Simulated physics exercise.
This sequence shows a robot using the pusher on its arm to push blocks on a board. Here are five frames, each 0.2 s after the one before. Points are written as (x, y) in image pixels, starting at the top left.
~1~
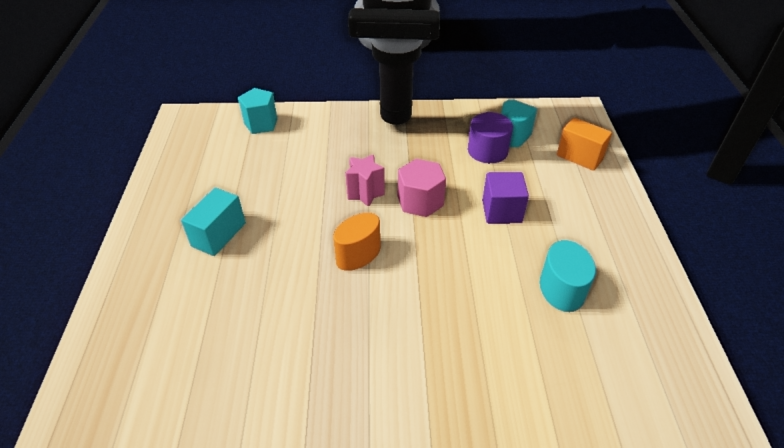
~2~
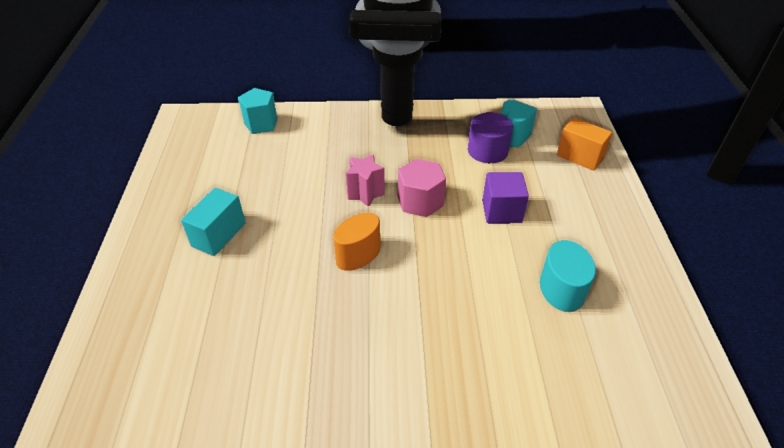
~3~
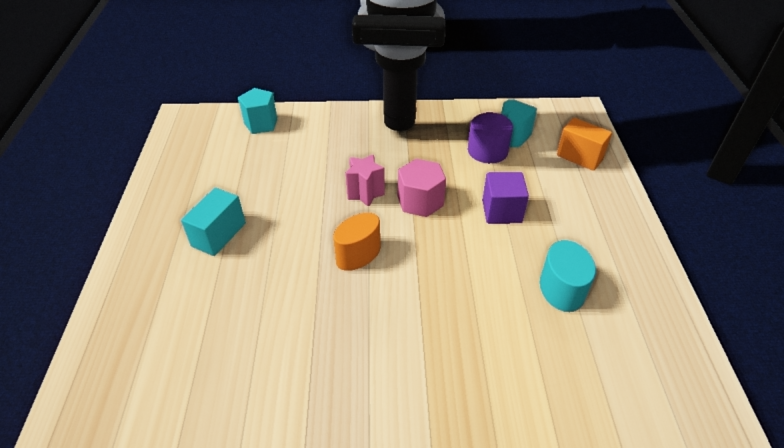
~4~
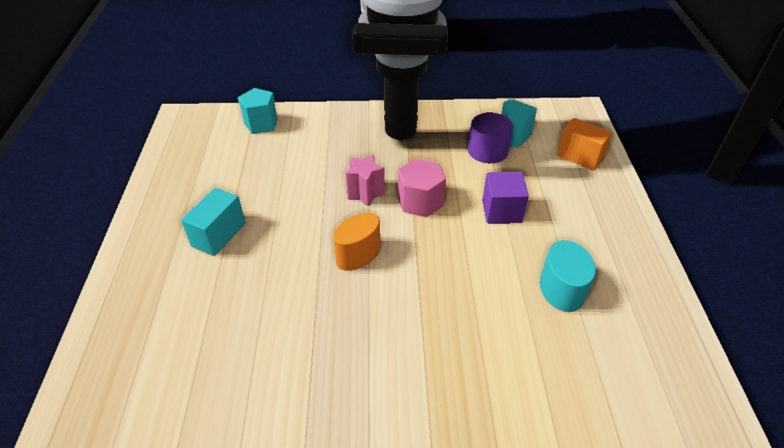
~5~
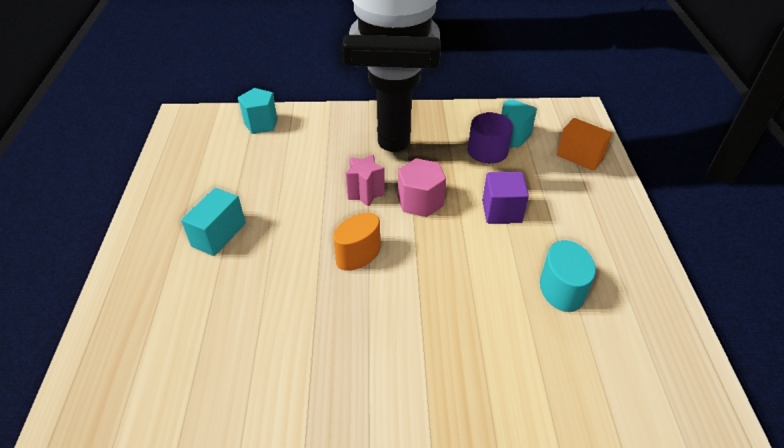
In the video, a black robot arm with a pusher moves slowly a short way forward over a wooden board, nearing the pink star block and pink hexagon, while the teal, orange, purple and pink blocks all stay still.
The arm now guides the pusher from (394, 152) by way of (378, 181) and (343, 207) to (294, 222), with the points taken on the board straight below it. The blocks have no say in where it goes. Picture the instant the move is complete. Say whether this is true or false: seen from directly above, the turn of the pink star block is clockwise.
The statement is false.
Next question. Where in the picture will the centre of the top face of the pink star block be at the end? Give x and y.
The point I'd pick in the picture is (317, 213).
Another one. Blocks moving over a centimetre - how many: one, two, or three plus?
There will be one block that moves more than 1 cm.
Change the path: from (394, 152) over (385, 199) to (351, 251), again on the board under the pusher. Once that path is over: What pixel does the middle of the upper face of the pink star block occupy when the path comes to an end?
I'd place it at (342, 180), taking the centre of its top.
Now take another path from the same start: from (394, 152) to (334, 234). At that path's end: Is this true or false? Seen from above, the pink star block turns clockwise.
False - the claim does not hold.
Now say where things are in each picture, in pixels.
In the first picture, pusher's lower end at (396, 116); pink star block at (364, 165); pink hexagon at (422, 173).
In the second picture, pusher at (397, 118); blocks still.
In the third picture, pusher at (400, 123); blocks still.
In the fourth picture, pusher at (401, 131); blocks still.
In the fifth picture, pusher at (394, 143); pink star block at (364, 165); pink hexagon at (422, 173).
The first path, step by step. One third of the way, pusher at (377, 173); pink star block at (355, 176).
Two thirds of the way, pusher at (341, 198); pink star block at (329, 205), turned 35° anticlockwise.
At the end, pusher at (292, 213); pink star block at (317, 213), turned 95° anticlockwise; pink hexagon still.
